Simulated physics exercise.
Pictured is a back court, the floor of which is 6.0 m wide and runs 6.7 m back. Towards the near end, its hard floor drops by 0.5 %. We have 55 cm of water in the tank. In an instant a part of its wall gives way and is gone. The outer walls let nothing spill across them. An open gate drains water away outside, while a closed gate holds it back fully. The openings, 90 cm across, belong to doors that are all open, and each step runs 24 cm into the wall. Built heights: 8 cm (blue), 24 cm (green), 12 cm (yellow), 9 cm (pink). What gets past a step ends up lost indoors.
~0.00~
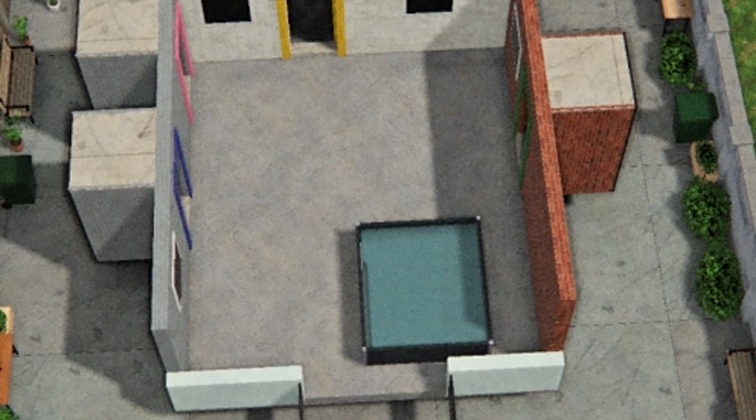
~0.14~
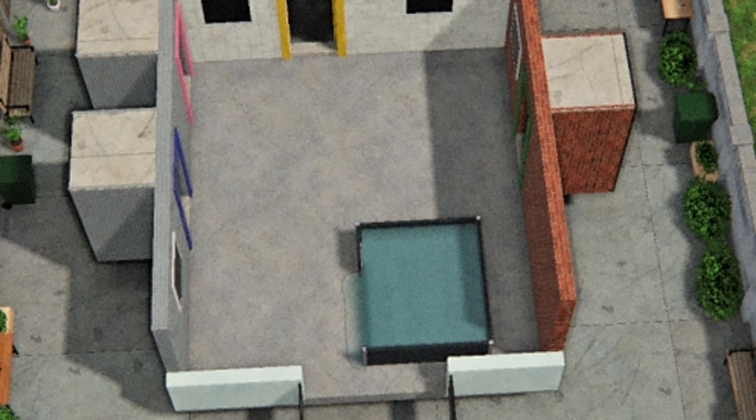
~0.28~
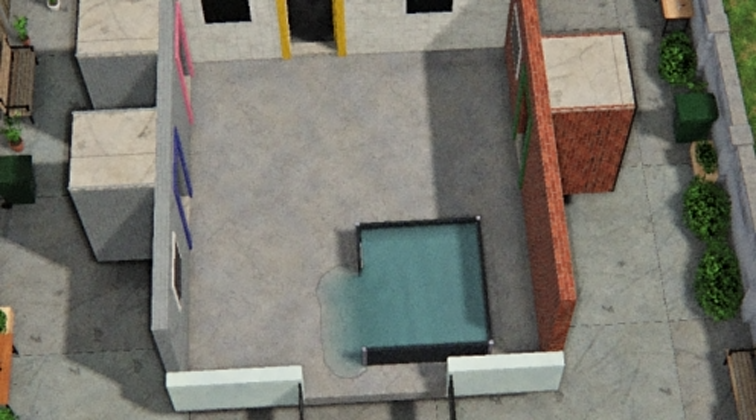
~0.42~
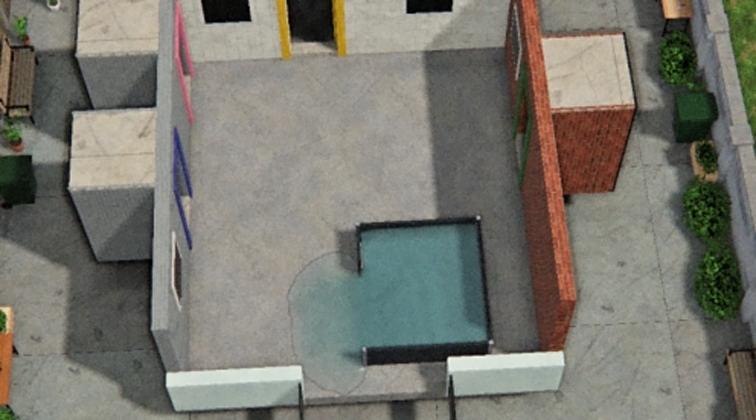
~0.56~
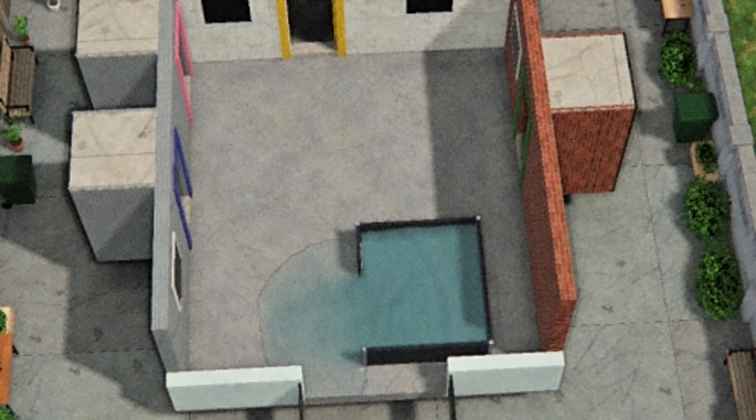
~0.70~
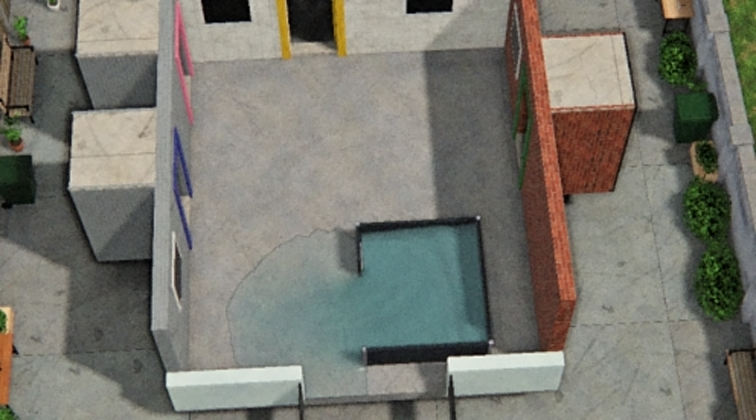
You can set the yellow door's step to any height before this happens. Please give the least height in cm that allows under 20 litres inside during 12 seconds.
It would have to be roughly 8.5 cm high.
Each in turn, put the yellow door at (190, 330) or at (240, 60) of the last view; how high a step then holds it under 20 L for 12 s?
First place around 27 cm, second around 12.5 cm.
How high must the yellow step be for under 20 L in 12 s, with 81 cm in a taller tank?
Minimum height: Approx. 14.0 cm.
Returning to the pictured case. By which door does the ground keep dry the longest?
It's the green door.
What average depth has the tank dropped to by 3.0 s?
The mean depth is about 21 cm.
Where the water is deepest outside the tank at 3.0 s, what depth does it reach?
32 cm.
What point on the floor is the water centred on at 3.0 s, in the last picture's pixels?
Approximately (317, 304).
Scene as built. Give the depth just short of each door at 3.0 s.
At the blue door the depth is 13 cm, at green 0 cm, at yellow 0 cm and at pink 1 cm.
After 1.4 s water covers 25 % of the floor, deepest (38 cm) near (189, 381); it has not reached the yellow door.
After 3.0 s water covers 30 % of the floor, deepest (32 cm) near (189, 391); it has not reached the yellow door.
After 12.0 s water covers 95 % of the floor, deepest (14 cm) near (540, 372); 5 cm at the yellow door, 2 litres in over its 12 cm step.
At the yellow door as built, the water arrived by 4.6 s and peaked near 14 cm at 5.2 s.
With a step of 7.5 cm, 28 litres would have come in within the 12 s; with 10 cm, 9 litres. So under 20 litres takes about 8.5 cm.
